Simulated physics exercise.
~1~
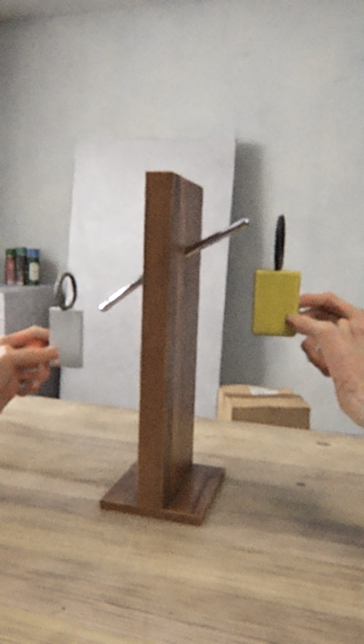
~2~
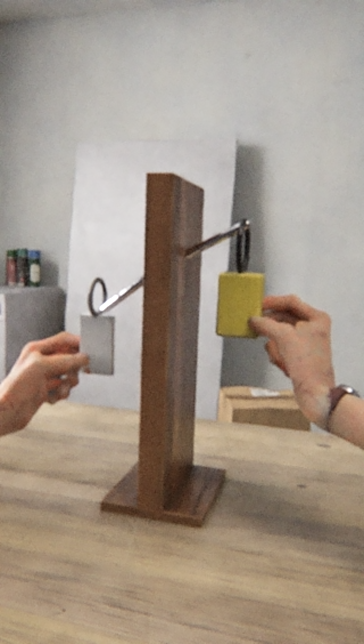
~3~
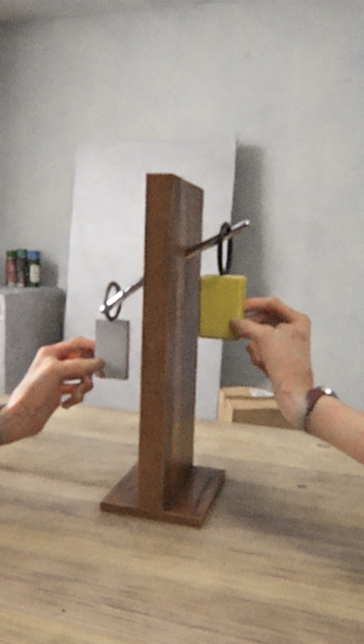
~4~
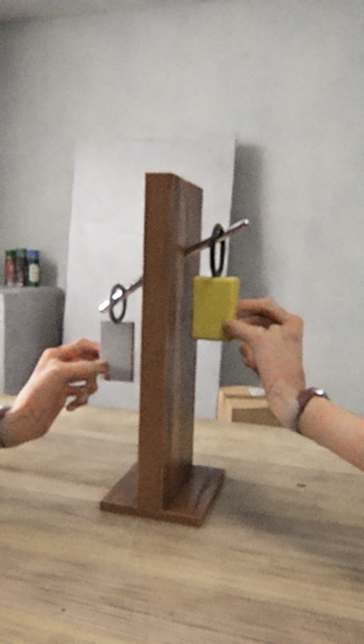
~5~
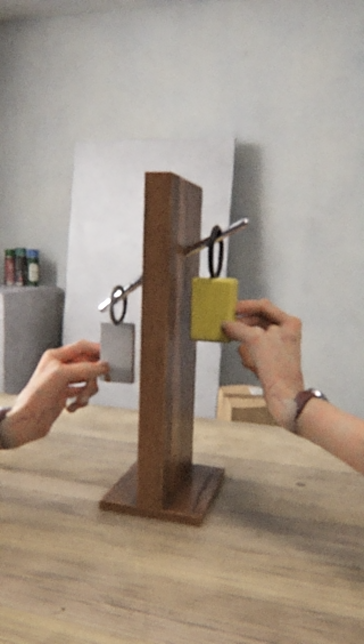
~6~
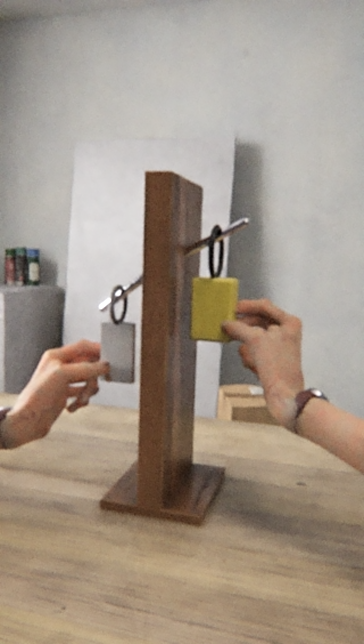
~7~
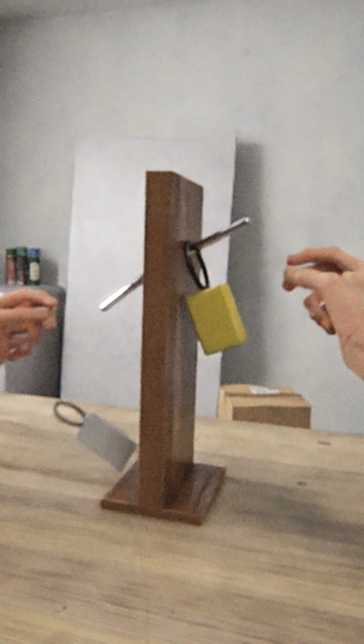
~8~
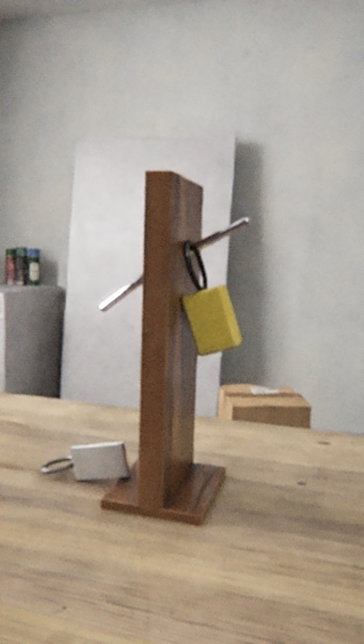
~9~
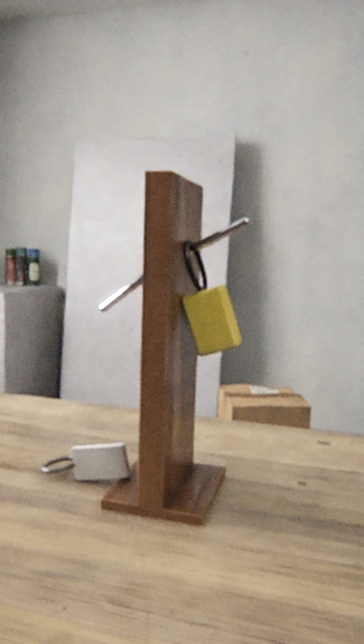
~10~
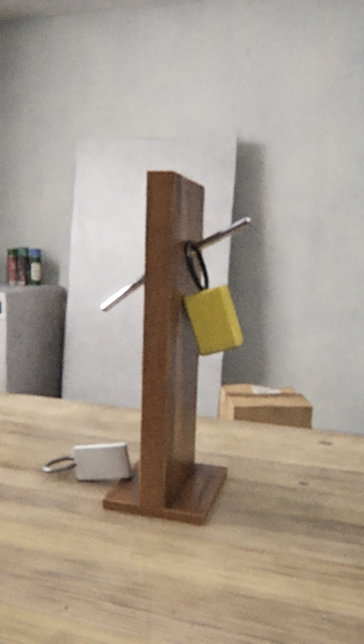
White tag and yellow pouch held by two hands against a slanted peg, then released, the tag dropping, the pouch staying hooked.
